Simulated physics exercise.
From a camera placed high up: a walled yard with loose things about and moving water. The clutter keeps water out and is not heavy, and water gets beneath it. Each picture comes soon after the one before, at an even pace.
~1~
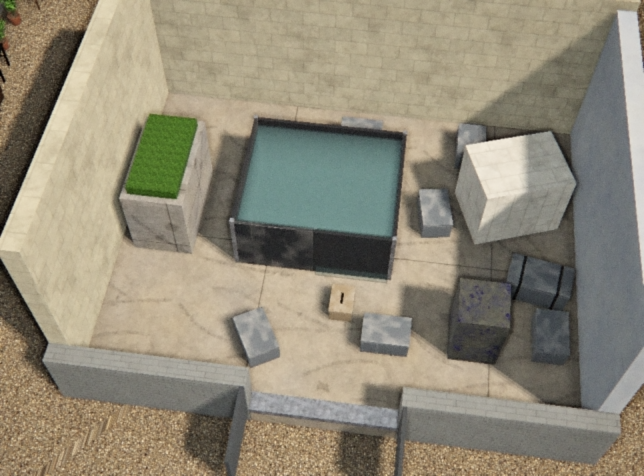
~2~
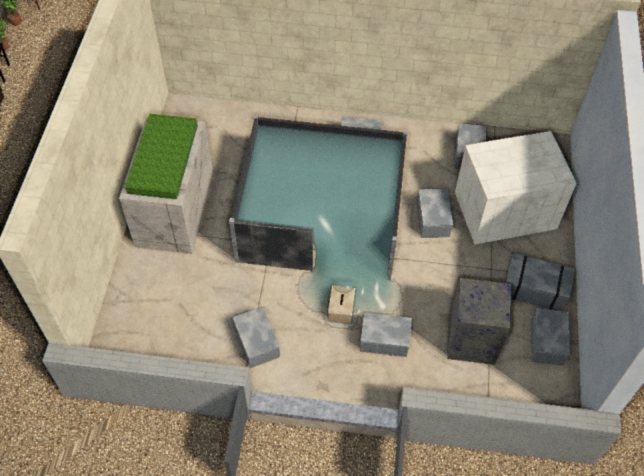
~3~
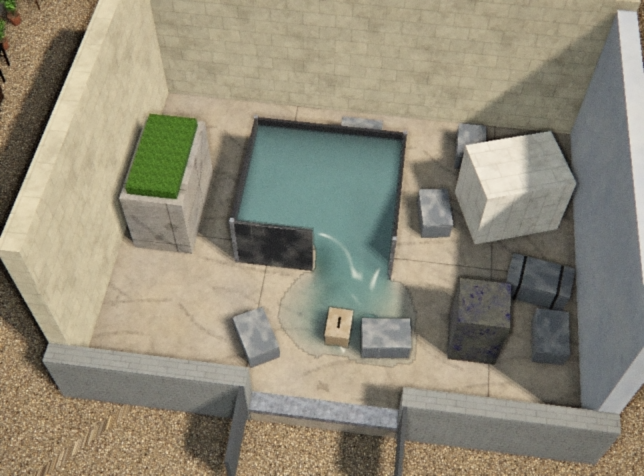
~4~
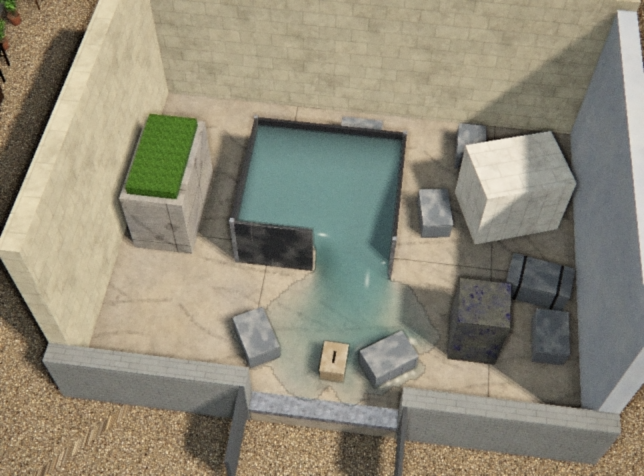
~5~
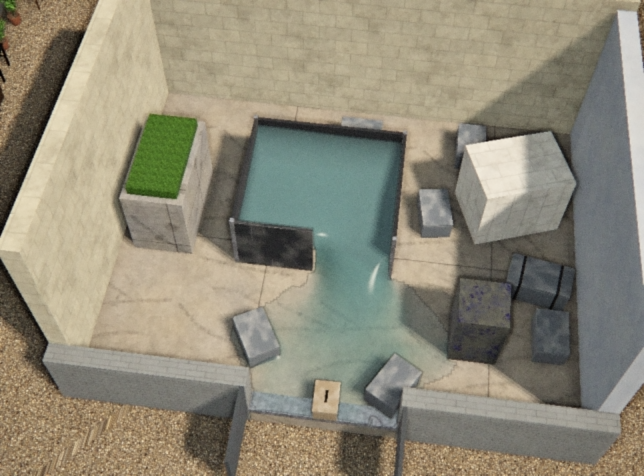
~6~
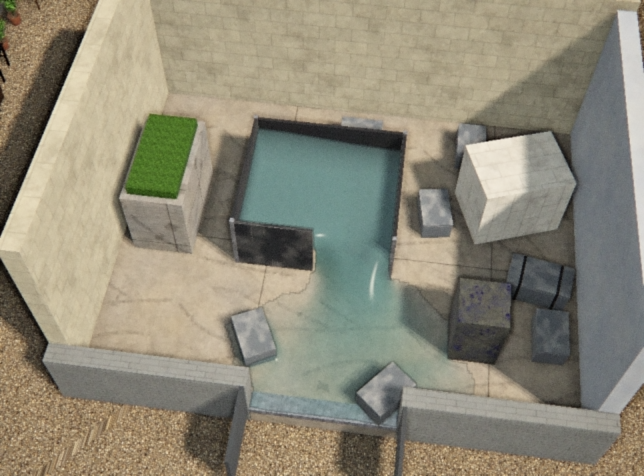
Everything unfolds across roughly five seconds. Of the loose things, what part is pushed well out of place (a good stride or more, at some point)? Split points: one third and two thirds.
It lands in the middle band.
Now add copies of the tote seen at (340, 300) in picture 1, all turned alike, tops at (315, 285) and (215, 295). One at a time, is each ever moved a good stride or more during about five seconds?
Result, in sequence - displaced that far / short of that distance.
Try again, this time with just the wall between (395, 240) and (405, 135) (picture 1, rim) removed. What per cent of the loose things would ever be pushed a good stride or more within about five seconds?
I make it 100 per cent.
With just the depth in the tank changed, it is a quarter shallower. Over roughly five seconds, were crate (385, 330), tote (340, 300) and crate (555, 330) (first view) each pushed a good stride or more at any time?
Taking each in turn, the answer is did it, did it, did it.
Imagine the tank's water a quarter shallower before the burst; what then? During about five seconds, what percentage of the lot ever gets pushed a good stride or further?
Estimate: Around 50 in a hundred.
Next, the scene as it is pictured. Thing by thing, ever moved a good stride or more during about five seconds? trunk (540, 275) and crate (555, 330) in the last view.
In the order asked: Over that mark, then over that mark.
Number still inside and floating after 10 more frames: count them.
You get 0.
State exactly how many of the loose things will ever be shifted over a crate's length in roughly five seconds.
Total: 4.
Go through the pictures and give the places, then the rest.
The first frame shows a crate at (386, 329), on the bottom; a crate at (256, 331), on the bottom; 0 of 8 have shifted.
The second frame shows a crate at (386, 329) rests on the ground; a crate at (256, 331) rests on the ground; 0 of 8 have shifted.
The third frame shows a crate at (387, 333), on the bottom, close to its start; a crate at (256, 331) rests on the ground; 1 of 8 have shifted.
The fourth frame shows a crate at (389, 353) rests on the ground, a stride from its start; a crate at (256, 331), on the bottom; 2 of 8 have shifted.
The fifth frame shows a crate at (394, 380) rests on the ground, a stride from its start; a crate at (256, 331), on the bottom; 2 of 8 have shifted.
The sixth frame shows a crate at (386, 388) rests on the ground, a stride from its start; a crate at (253, 332) rests on the ground, close to its start; 2 of 8 have shifted.
A moment on, 2 of 8 are well off their spots; 1 afloat.
Next, 2 of 8 are well off their spots; 0 afloat.
Later, 4 of 8 are well off their spots; 0 afloat.
In the end, 4 of 8 are well off their spots, and 4 have been at some point; 2 afloat.
